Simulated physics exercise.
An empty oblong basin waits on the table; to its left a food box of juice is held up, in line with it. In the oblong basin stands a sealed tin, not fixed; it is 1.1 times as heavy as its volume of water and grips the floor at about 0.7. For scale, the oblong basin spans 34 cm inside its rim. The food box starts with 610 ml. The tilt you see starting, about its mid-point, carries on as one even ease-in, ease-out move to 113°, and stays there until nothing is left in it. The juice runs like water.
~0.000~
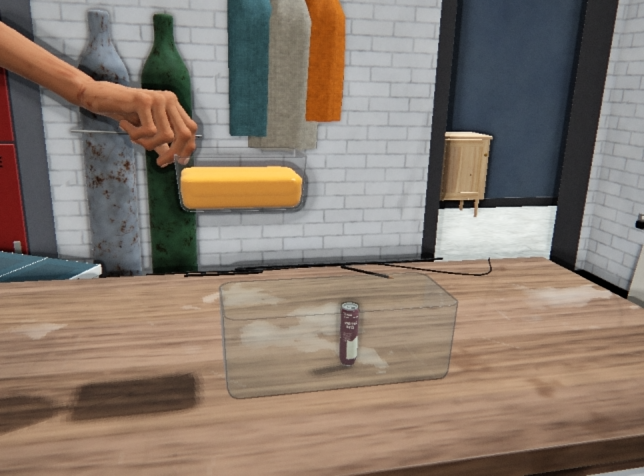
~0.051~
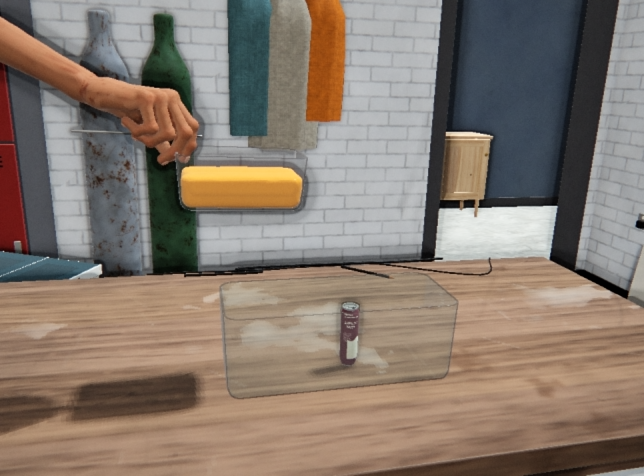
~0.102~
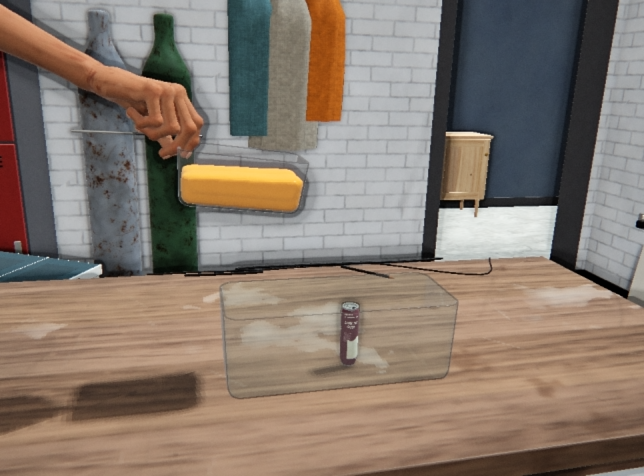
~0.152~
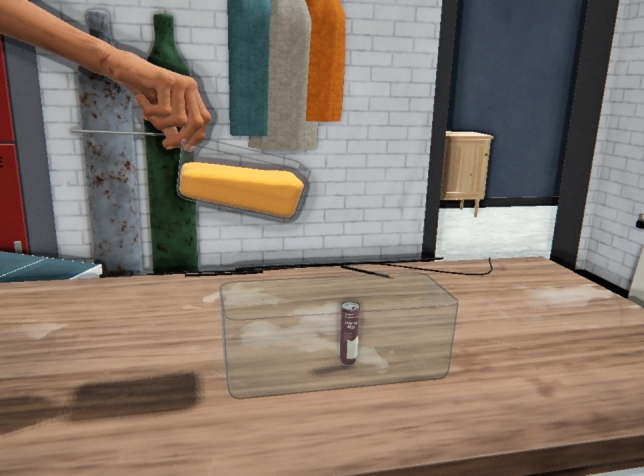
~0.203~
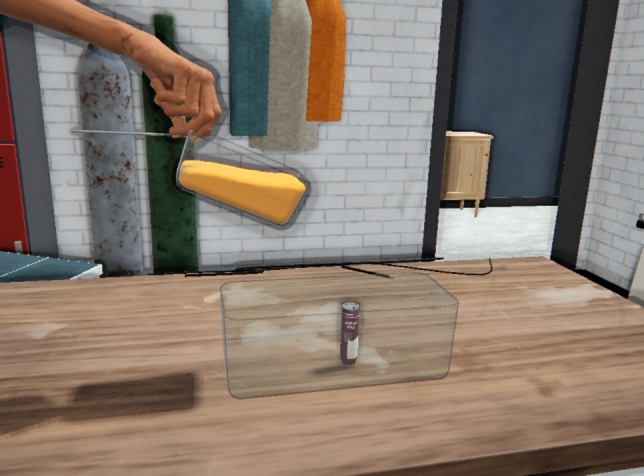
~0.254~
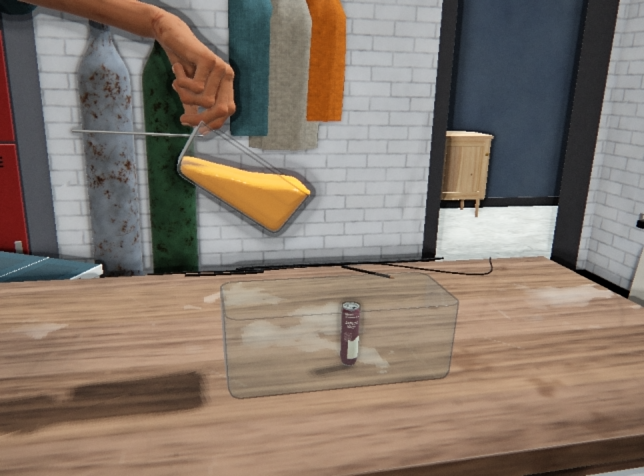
At the start, a hand holds a clear box of yellow-orange juice level above a wooden table, to the upper left of a see-through basin with a small tin visible through its walls. The hand then moves up and rightward, tilting the box slowly, then more steeply, its right end lowering while the basin and tin stay still.
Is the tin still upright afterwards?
The tin topples.
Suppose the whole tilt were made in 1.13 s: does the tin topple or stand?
The tin remains upright.
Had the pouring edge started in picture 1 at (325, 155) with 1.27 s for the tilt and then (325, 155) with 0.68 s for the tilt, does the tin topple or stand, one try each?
First it keeps standing; then it remains upright.
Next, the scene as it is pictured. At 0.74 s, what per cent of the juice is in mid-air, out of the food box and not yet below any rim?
Near 4 in a hundred.
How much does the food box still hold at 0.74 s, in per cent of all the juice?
Near 0 in a hundred.
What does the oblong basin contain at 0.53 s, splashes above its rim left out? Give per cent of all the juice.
Near 38 in a hundred.
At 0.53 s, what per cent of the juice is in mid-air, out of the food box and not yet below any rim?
Near 52 in a hundred.
Then, 0.53 s in, the tilt is 100° and 9 per cent is still to pour; the tin stands where it began.
Then, 0.74 s in, the tilt is 113° and 0 per cent is still to pour; the tin leans 15°.
Then, 0.95 s in, the tilt is 113° and 0 per cent is still to pour; the tin lies on its side.
Then, 1.18 s in, the tilt is 113° and 0 per cent is still to pour; the tin lies on its side.
Finally, the tin lies on its side.
